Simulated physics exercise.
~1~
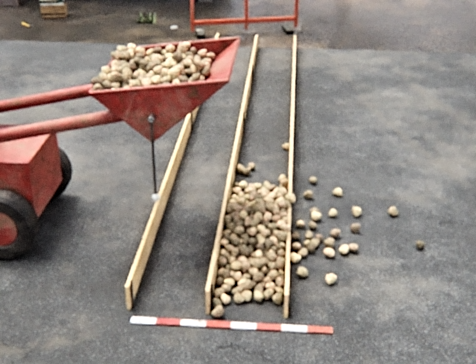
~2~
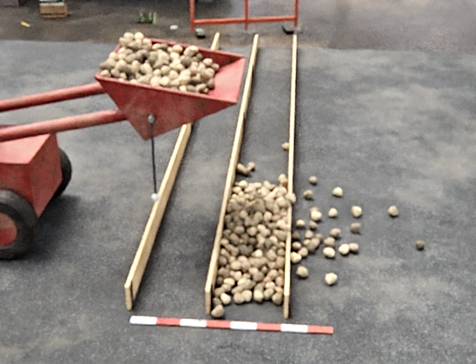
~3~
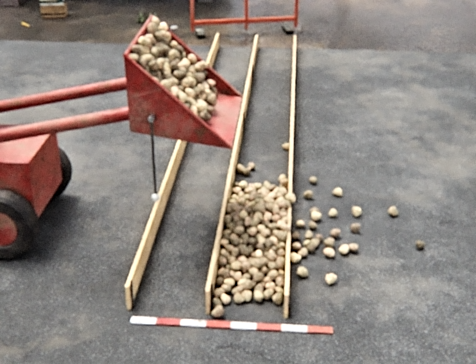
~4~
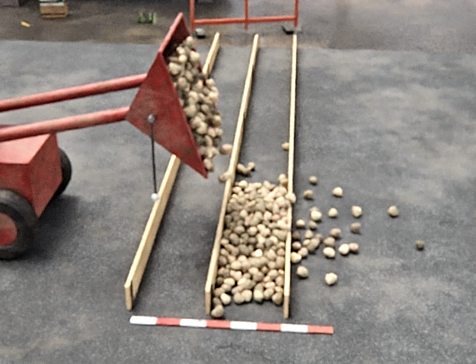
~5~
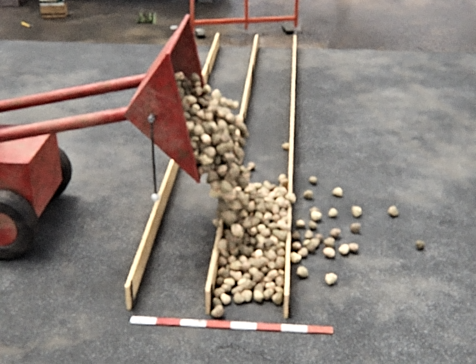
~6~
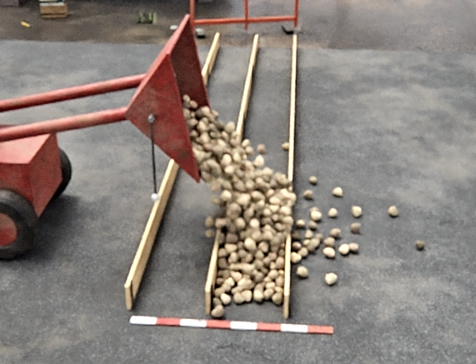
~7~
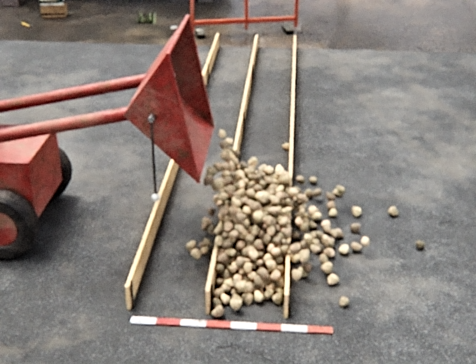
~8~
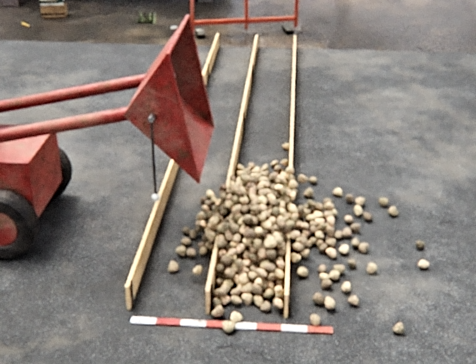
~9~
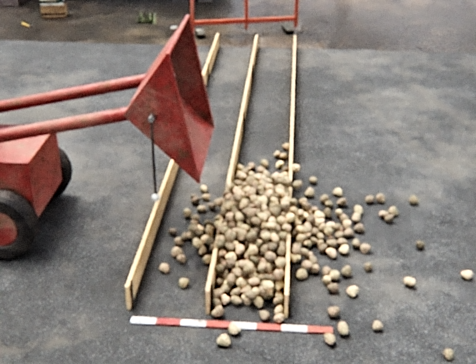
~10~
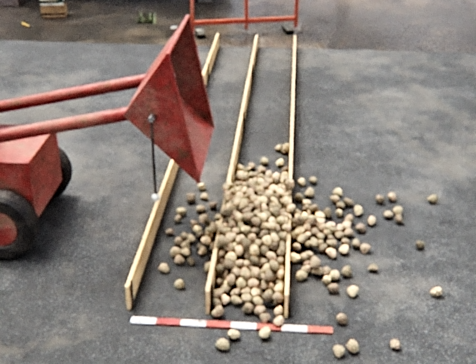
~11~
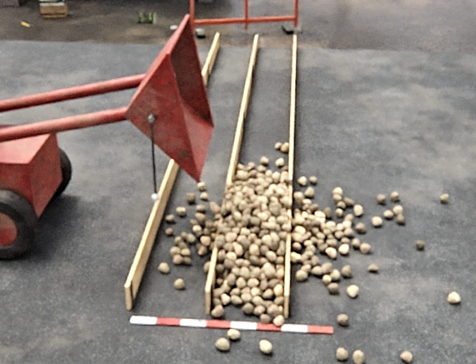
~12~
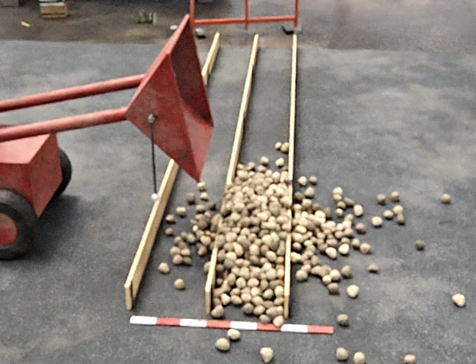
Red loader bucket tipping its load of rounded stones onto a loose pile between wooden boards, some rolling rightward before settling.
